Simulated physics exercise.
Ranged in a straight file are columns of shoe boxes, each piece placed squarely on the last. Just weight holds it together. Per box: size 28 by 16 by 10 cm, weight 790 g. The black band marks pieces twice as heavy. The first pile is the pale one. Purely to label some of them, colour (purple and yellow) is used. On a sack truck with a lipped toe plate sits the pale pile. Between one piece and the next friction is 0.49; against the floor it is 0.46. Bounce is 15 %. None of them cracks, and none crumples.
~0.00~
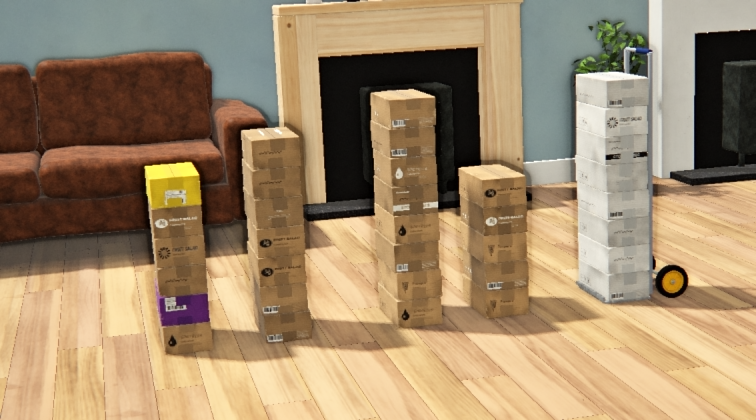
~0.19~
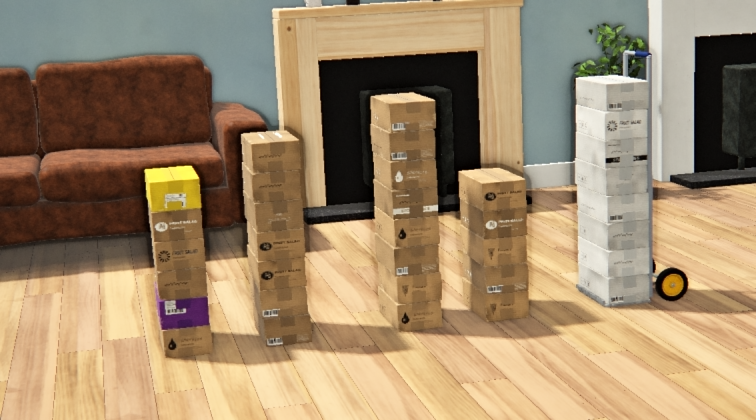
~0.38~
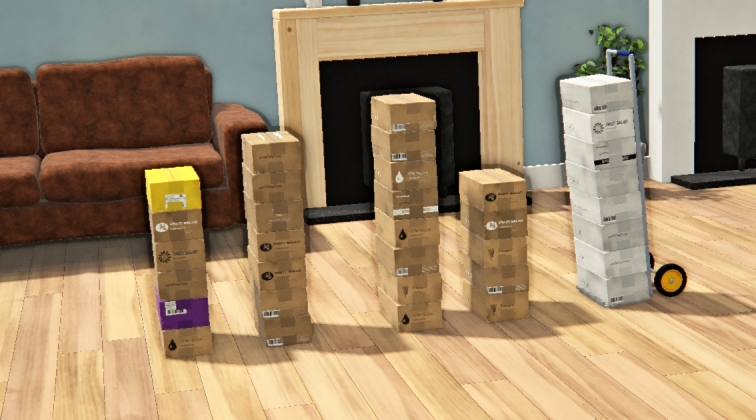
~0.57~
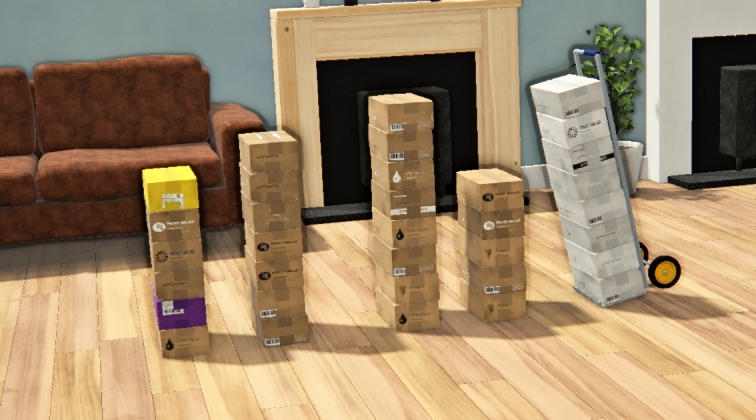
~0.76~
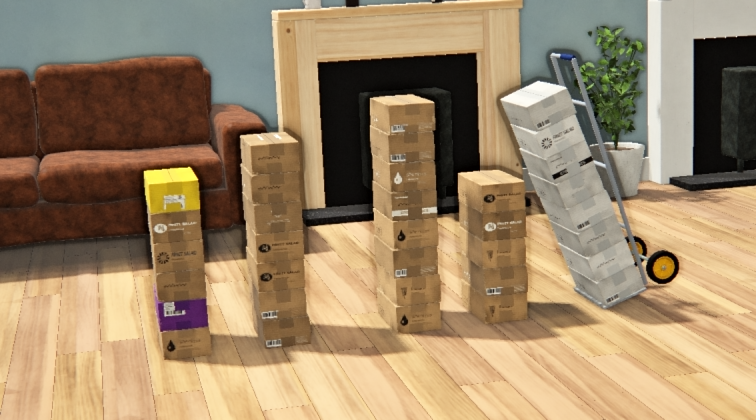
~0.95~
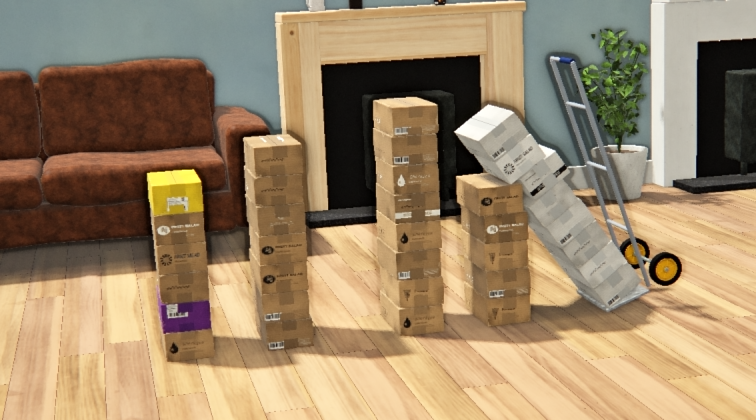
In a living room with a brown sofa and a fireplace, four stacks of cardboard boxes stand in a row beside an upright hand truck holding a white stack. The truck tilts steadily left toward the row, and the white stack leans further than its frame, separating from it at the top.
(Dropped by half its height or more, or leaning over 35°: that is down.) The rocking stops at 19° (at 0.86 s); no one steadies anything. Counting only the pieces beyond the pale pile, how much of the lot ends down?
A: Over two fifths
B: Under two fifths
A.
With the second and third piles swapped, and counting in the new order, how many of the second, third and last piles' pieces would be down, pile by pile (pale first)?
Second 8, third 5, last 6.
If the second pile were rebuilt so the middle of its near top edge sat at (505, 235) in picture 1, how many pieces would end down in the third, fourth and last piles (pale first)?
Result: Third pile 8, fourth pile 7, last pile 6.
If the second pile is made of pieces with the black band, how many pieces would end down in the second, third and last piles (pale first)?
In that case the second pile has 0 down, the third 0, the last 0.
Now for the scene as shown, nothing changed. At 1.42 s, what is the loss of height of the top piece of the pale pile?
20 cm lower.
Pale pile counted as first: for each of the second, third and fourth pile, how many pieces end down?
Pieces per pile: Second: 4; third: 8; fourth: 7.
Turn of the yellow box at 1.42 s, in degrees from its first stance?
Some 0°.
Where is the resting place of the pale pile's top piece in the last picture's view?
The top pale piece ends up roughly at (332, 251).
By 1.42 s, 8 of the pale pile down; none of the 26 other boxes down, 13 disturbed.
By 2.02 s, 8 of the pale pile down; 8 of the 26 other boxes down.
By 2.52 s, 8 of the pale pile down; 20 of the 26 other boxes down; yellow box tilted 27°, 51 mm lower; purple box tilted 27°.
By 3.04 s, 8 of the pale pile down; 25 of the 26 other boxes down; yellow box upside down; purple box on its side.
When it is over (4.5 s), 8 of the pale pile down; 25 of the 26 other boxes down; yellow box upside down; purple box on its side. That is 96 per cent. In pixels of the last frame, middles, purple box near (91, 333).
